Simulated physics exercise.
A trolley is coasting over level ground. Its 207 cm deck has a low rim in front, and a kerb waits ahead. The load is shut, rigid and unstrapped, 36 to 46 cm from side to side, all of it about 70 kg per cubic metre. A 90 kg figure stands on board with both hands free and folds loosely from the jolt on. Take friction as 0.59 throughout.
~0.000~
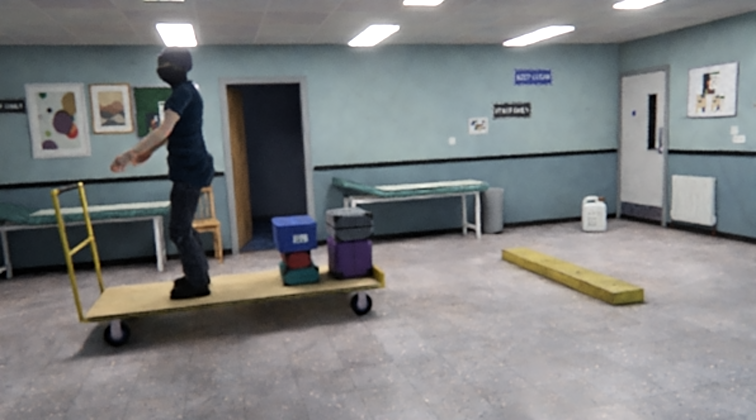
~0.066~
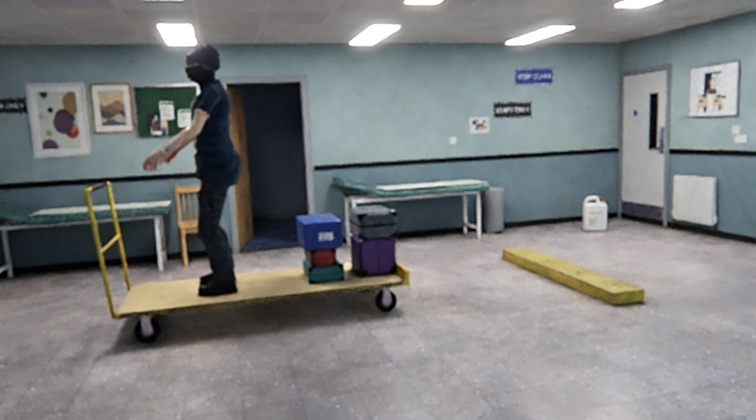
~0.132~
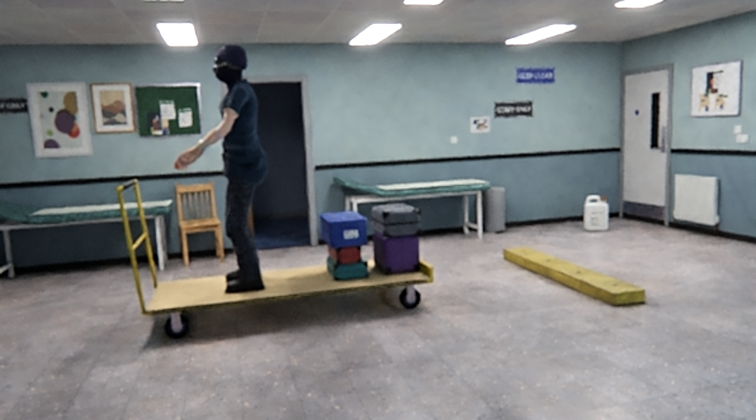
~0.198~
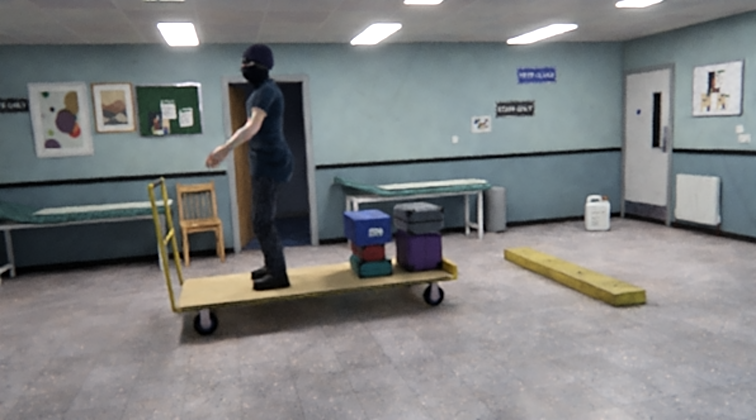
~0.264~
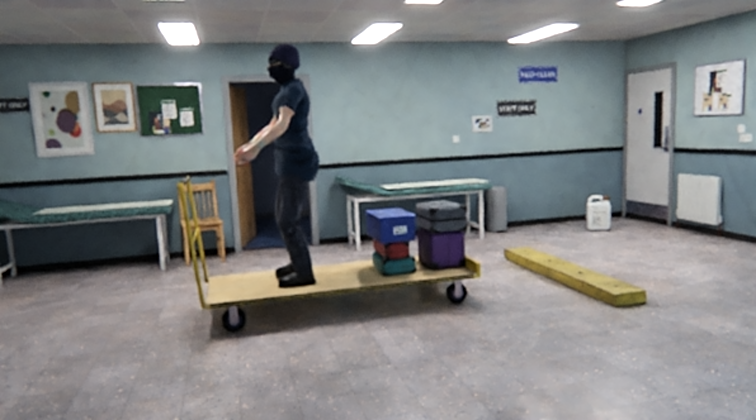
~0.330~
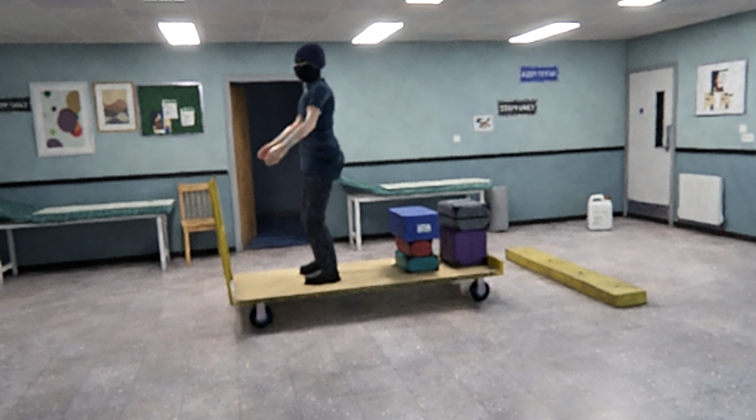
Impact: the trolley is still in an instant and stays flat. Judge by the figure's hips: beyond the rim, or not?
In the end the figure's hips end beyond the front rim.
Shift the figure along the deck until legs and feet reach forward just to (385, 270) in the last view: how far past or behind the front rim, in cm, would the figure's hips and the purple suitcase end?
Then hips 40 past, purple 20 behind.
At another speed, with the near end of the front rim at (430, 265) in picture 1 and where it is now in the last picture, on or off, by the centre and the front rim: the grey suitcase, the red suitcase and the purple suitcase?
In that case grey off, red on, purple on.
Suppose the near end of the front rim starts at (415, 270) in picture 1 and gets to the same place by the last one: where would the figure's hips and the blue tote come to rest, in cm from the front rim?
Then hips 70 behind, blue 50 behind.
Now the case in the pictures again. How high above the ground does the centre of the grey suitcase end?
Roughly 10 cm above it.
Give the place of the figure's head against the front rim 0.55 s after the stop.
About 30 cm past the rim.
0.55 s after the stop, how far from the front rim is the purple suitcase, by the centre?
Some 20 cm behind it.
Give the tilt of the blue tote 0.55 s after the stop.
About 60°.
After 0.58 s the deck stops.
After 0.83 s the figure's hips are 58 cm behind the rim, near (499, 180) in the last picture's view.
After 1.13 s the figure's hips are 47 cm behind the rim, near (511, 175) in the last picture's view.
After 1.58 s the figure's hips are 19 cm behind the rim, near (540, 170) in the last picture's view.
Final state at 4.6 s, past the rim, grey suitcase, blue tote and the figure's hips; behind it, purple suitcase, teal suitcase and red suitcase.
